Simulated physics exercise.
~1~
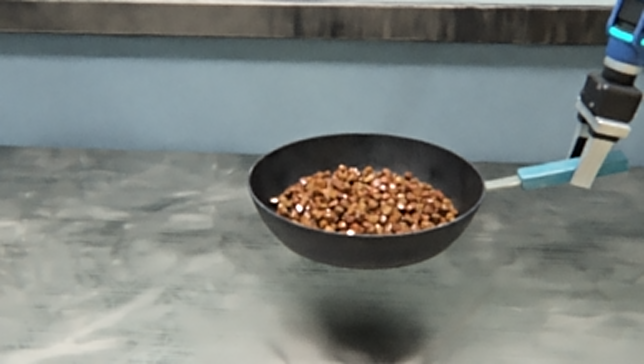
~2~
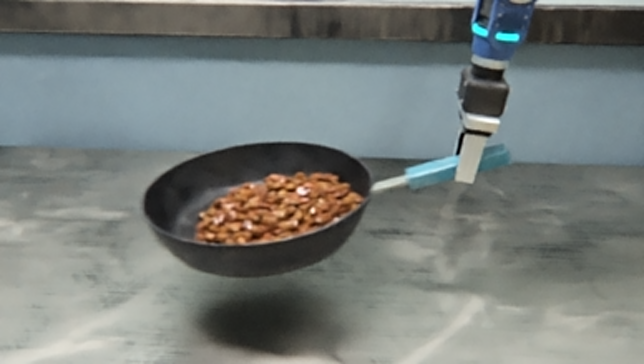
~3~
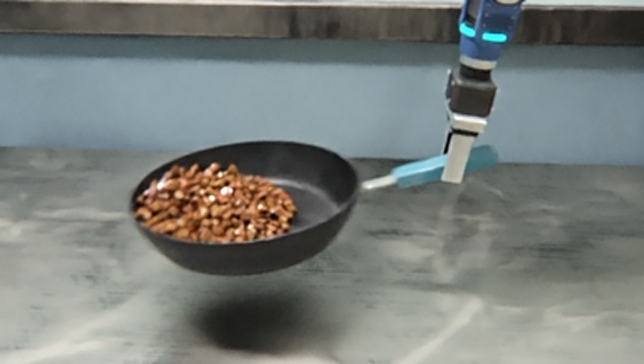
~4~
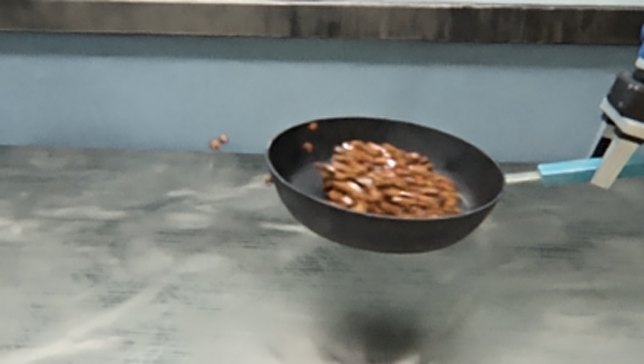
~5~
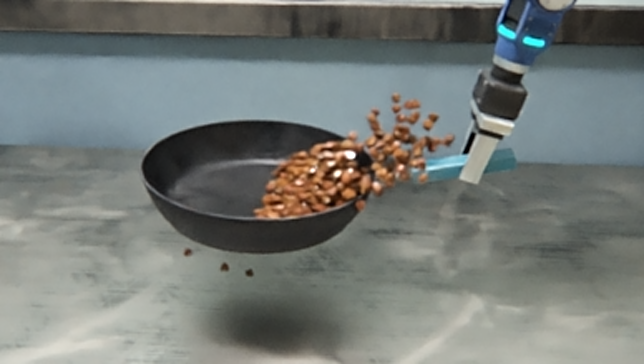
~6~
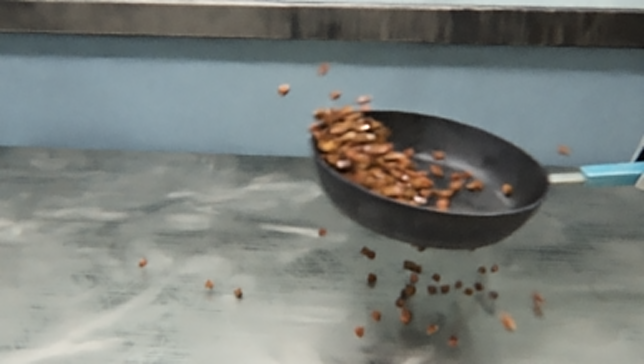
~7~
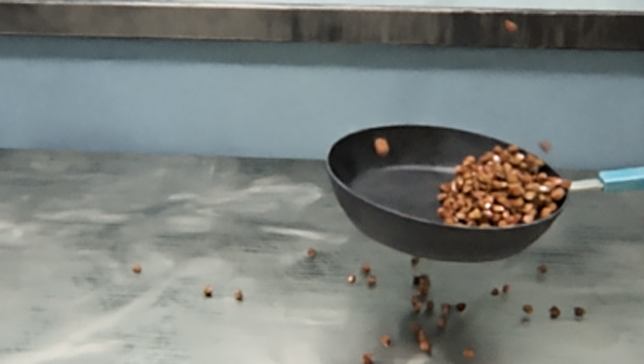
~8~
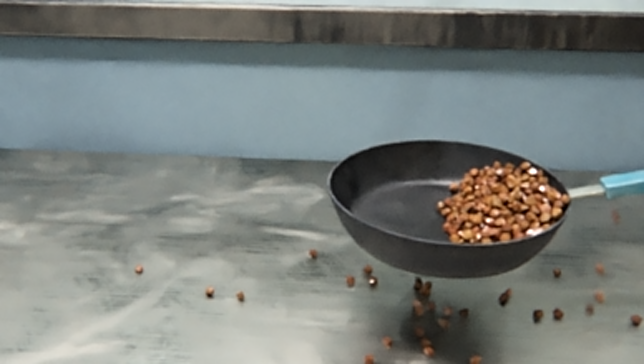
We see a robot arm swing a dark frying pan of small brown pellets left and right above a gray table, the load sliding and spilling over the rim, until the pan stays raised at the right, most pellets still inside and some scattered below.
